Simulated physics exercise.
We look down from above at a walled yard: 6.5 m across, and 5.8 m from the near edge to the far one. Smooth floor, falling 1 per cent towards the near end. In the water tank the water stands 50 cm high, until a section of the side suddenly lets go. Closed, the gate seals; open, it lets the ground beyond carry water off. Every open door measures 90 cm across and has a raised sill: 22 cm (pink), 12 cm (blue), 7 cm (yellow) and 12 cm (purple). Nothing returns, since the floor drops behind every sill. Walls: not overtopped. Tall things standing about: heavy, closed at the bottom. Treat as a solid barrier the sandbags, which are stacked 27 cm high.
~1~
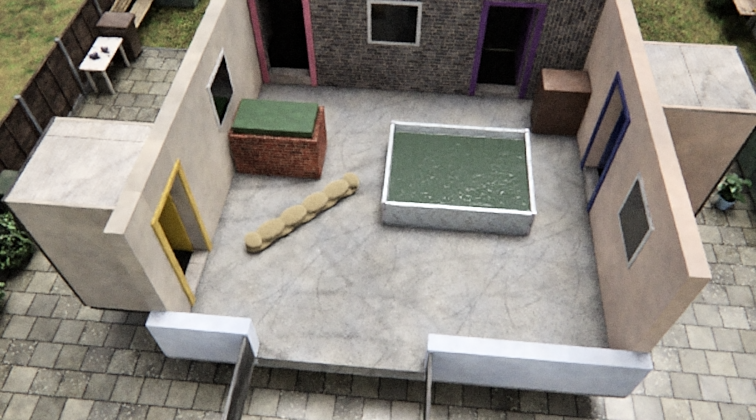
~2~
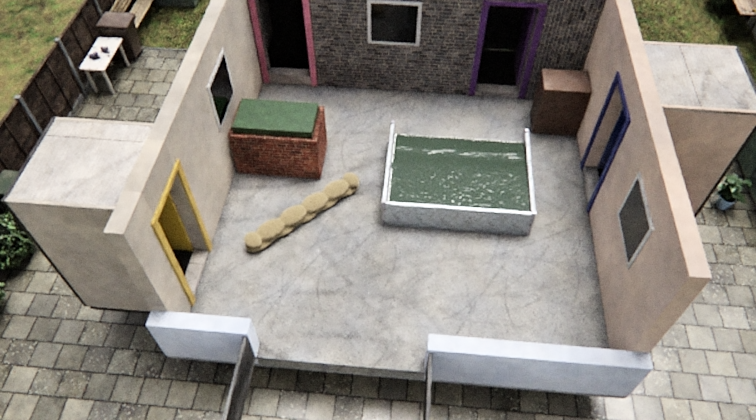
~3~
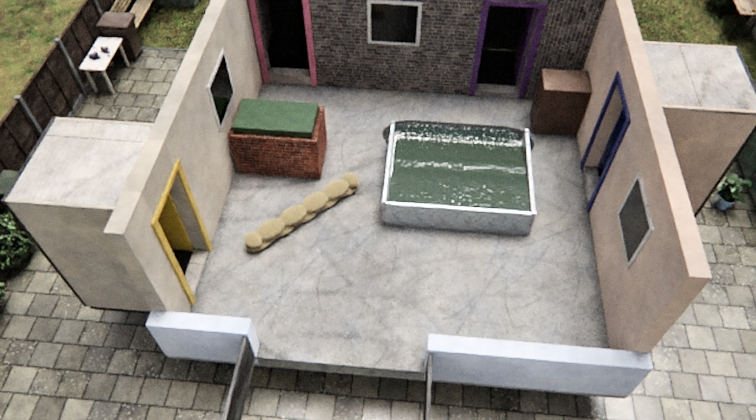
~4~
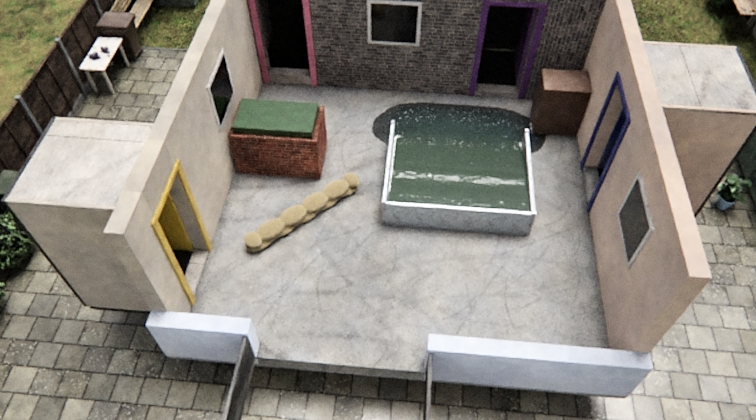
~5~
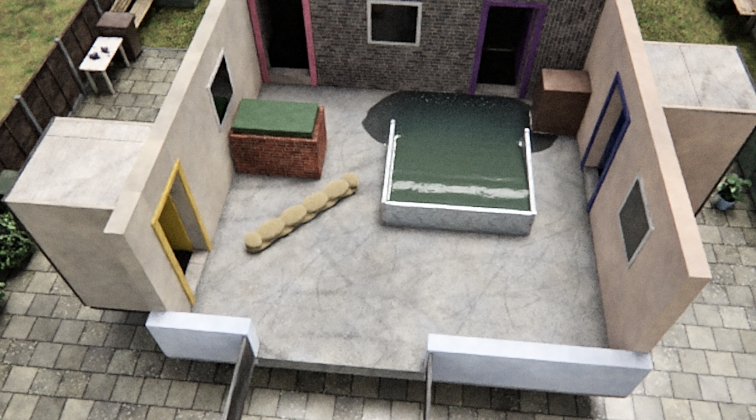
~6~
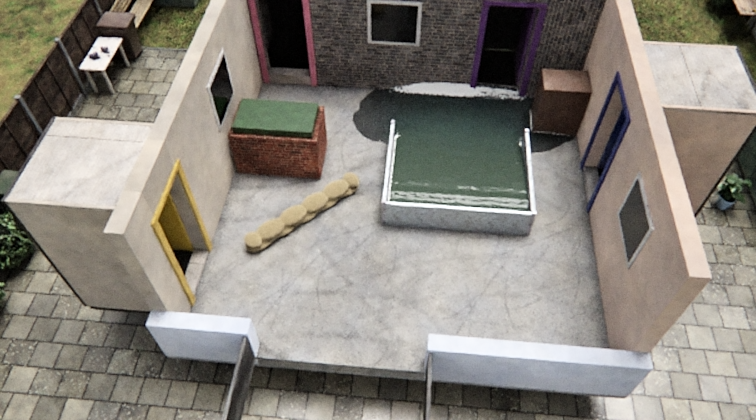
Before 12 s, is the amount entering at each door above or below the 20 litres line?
Pink door below, blue door below, yellow door below, purple door above.
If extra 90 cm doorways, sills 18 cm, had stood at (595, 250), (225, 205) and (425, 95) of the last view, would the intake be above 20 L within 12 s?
Less, less, more.
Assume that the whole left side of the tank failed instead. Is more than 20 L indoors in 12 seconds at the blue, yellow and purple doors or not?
Then blue would come out on the low side, yellow on the high side and purple on the low side.
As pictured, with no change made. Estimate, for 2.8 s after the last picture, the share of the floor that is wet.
Around 40 per cent.
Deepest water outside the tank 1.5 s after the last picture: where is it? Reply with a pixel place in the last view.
Location: Approx. (567, 109).
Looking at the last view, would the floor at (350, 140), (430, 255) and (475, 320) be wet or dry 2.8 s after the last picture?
Status of the three spots: Inundated, free of it, free of it.
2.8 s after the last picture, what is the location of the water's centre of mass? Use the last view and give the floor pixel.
The water is centred near (426, 136).
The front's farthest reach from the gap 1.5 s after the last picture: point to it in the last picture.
Around pixel (263, 84).
Then, 0.7 s after the last picture water covers 20 % of the floor and is deepest (35 cm) near (443, 96); pink door not reached, blue door not reached, yellow door not reached, purple door 32 cm at the sill, 54 L in.
Then, 1.5 s after the last picture water covers 25 % of the floor and is deepest (37 cm) near (567, 109); pink door 6 cm at the sill, 0 L in, blue door 2 cm at the sill, 0 L in, yellow door not reached, purple door 29 cm at the sill, 145 L in.
Then, 2.8 s after the last picture water covers 40 % of the floor and is deepest (29 cm) near (567, 109); pink door 10 cm at the sill, 0 L in, blue door 9 cm at the sill, 0 L in, yellow door not reached, purple door 22 cm at the sill, 220 L in.
Then, 6.3 s after the last picture water covers 65 % of the floor and is deepest (16 cm) near (247, 133); pink door 13 cm at the sill, 0 L in, blue door 4 cm at the sill, 0 L in, yellow door 3 cm at the sill, 0 L in, purple door 4 cm at the sill, 244 L in.
Then, 11.3 s after the last picture water covers 90 % of the floor and is deepest (10 cm) near (540, 108); pink door 6 cm at the sill, 0 L in, blue door 5 cm at the sill, 0 L in, yellow door 3 cm at the sill, 0 L in, purple door 8 cm at the sill, 245 L in.
